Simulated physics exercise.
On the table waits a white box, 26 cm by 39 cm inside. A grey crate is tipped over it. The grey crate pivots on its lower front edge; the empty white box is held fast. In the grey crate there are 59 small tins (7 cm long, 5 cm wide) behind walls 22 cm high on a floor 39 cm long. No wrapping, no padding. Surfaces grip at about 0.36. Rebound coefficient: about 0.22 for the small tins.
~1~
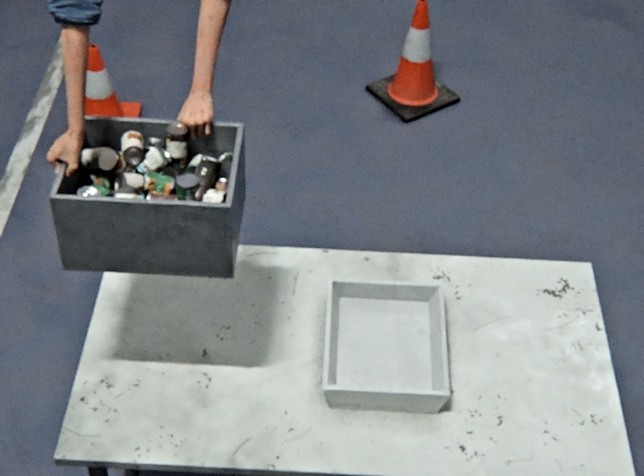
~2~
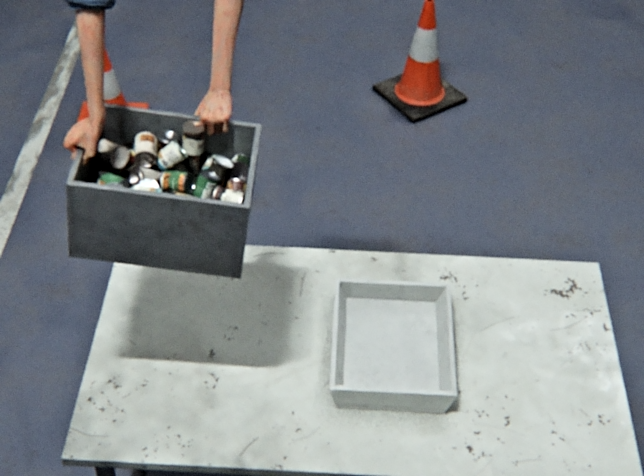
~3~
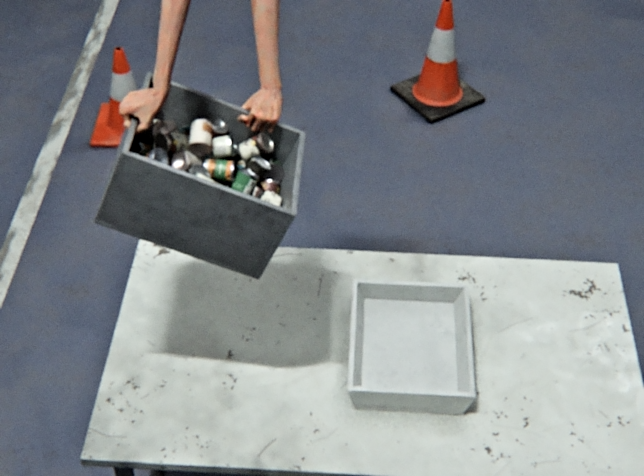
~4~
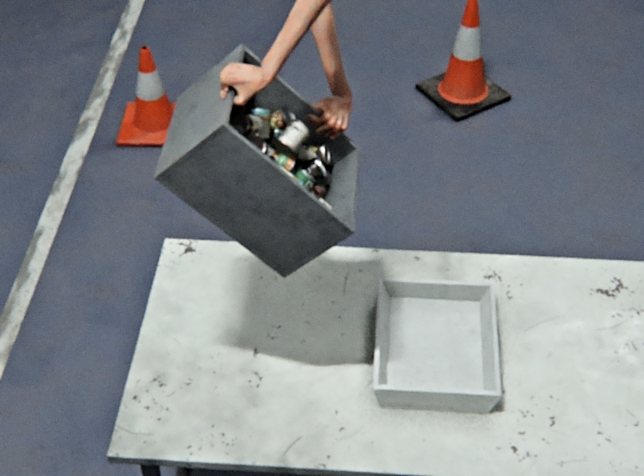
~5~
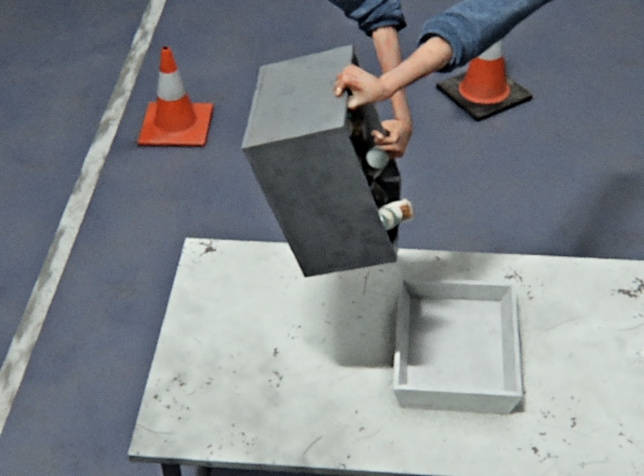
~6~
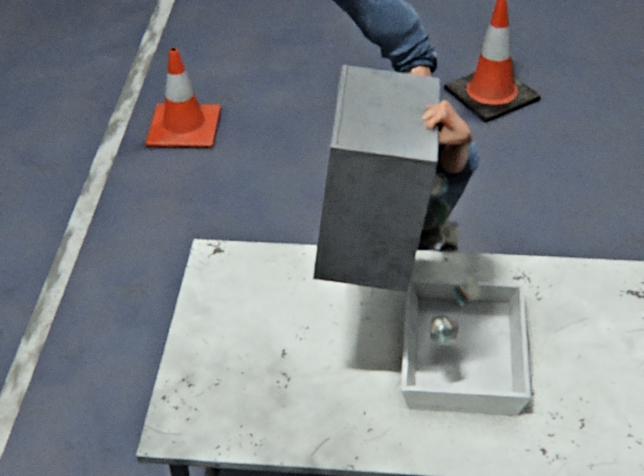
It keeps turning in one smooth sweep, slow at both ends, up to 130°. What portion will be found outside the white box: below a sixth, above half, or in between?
In the end between a sixth and a half of them are outside the white box.
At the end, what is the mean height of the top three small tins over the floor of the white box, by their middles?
Some 11 cm.
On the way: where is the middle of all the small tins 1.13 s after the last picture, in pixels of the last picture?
At about (468, 339).
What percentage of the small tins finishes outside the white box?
Some 30 per cent of them.
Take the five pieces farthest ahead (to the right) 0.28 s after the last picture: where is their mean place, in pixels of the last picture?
At about (503, 341).
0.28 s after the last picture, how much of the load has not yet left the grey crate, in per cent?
About 60 per cent.
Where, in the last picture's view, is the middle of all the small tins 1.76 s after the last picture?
Around (467, 343).
Then, 0.28 s after the last picture, tilt 115°; 34 still in the grey crate, 9 in the white box, 1 outside the white box and 15 in the air.
Then, 0.63 s after the last picture, tilt 129°; 4 still in the grey crate, 32 in the white box, 7 outside the white box and 16 in the air.
Then, 1.13 s after the last picture, tilt 130°; 41 in the white box and 18 outside the white box.
Final count (1.76 s after the last picture), 41 in the white box and 18 outside the white box. Asked share, 18 of 59, 31 per cent.
